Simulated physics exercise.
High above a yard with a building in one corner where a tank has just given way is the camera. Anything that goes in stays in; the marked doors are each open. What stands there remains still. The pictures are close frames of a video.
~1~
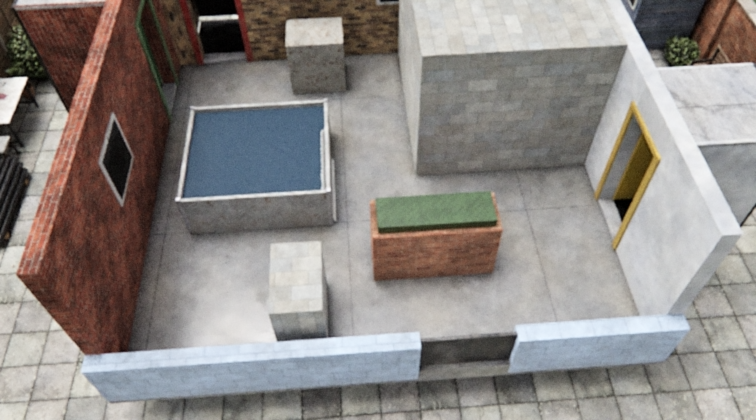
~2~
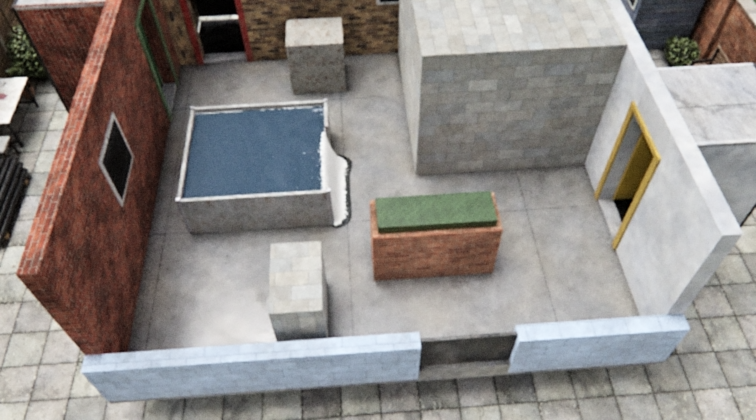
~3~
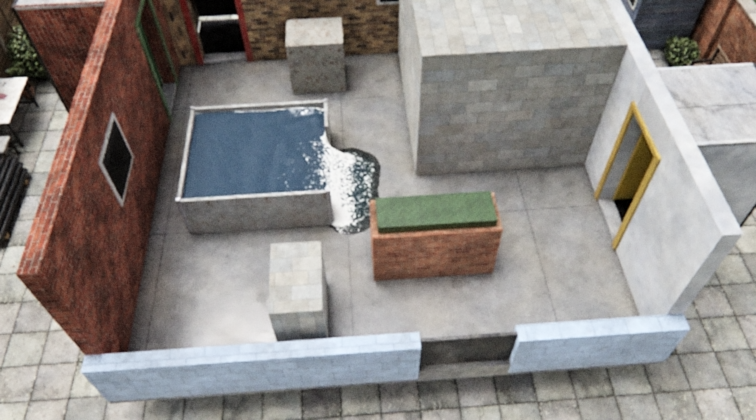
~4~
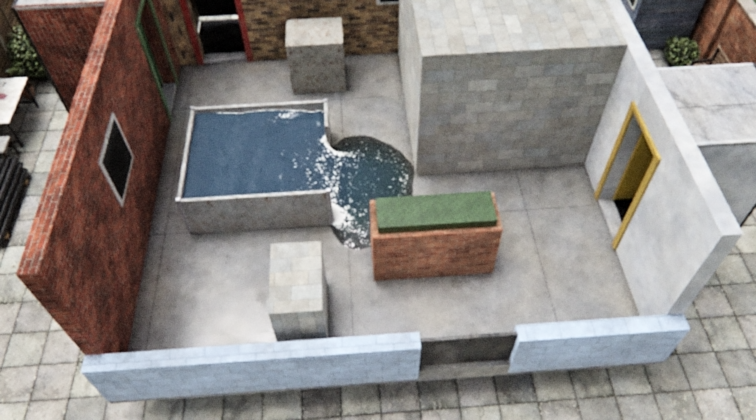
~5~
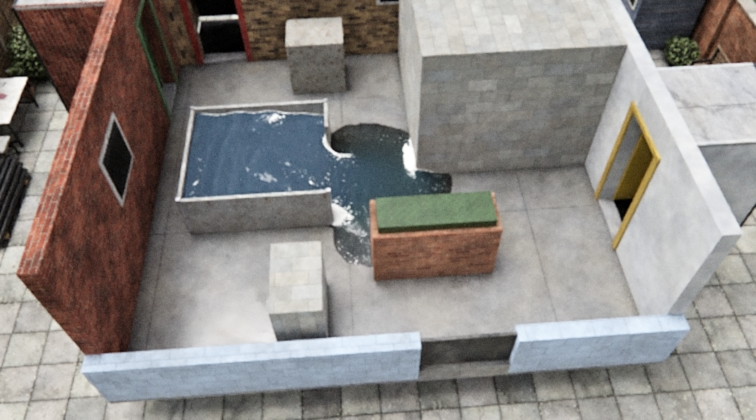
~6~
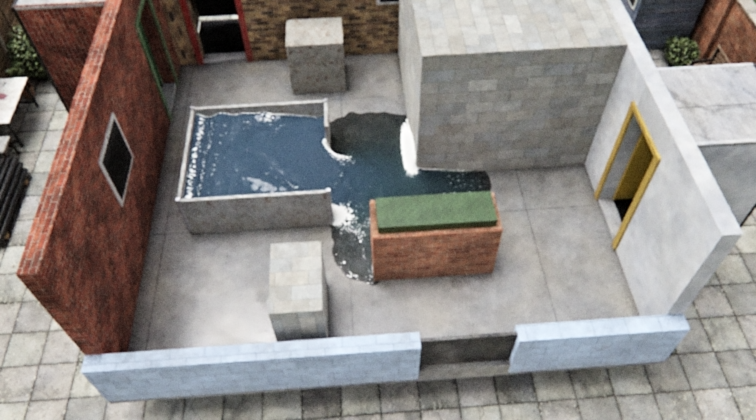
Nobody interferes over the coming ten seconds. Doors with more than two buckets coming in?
Red door: Two or fewer; yellow door: Over two; green door: Two or fewer.
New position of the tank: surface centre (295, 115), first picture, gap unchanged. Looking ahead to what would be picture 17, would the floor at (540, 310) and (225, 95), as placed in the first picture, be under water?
I'd say still dry for the first and still dry for the second.
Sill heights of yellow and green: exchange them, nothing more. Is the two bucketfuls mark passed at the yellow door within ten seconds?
My call is that yellow crosses the threshold.
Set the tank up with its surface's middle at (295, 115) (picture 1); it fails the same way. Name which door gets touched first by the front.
I say the yellow door.
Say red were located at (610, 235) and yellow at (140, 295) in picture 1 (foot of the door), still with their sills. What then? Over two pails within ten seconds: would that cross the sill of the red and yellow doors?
As it turns out, the red door spills past but the yellow door spills past.
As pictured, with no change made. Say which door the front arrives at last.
The green door.
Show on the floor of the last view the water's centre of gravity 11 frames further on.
At about (347, 185).
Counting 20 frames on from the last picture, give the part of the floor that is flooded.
It comes to 55 per cent.
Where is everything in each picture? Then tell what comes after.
In the first picture, still water in the water tank at (257, 151).
In the second picture, the front is at (343, 222), out from the gap at (328, 178).
In the third picture, water pours out at (328, 180) and has run to (371, 159).
In the fourth picture, water pours out at (328, 182) and has run to (409, 171).
In the fifth picture, the front is at (444, 174), out from the gap at (328, 182).
In the sixth picture, the front is at a hidden place, out from the gap at (328, 182).
A moment on, water covers 30 % of the floor; the red door not reached, the yellow door under two buckets in, the green door not reached.
Next, water covers 40 % of the floor; the red door not reached, the yellow door far over two buckets in, the green door not reached.
Then, water covers 55 % of the floor; the red door wet at the sill, nothing in, the yellow door far over two buckets in, the green door not reached.
Later, water covers 80 % of the floor; the red door wet at the sill, nothing in, the yellow door far over two buckets in, the green door wet at the sill, nothing in.
In the end, water covers 95 % of the floor; the red door under two buckets in, the yellow door far over two buckets in, the green door wet at the sill, nothing in.
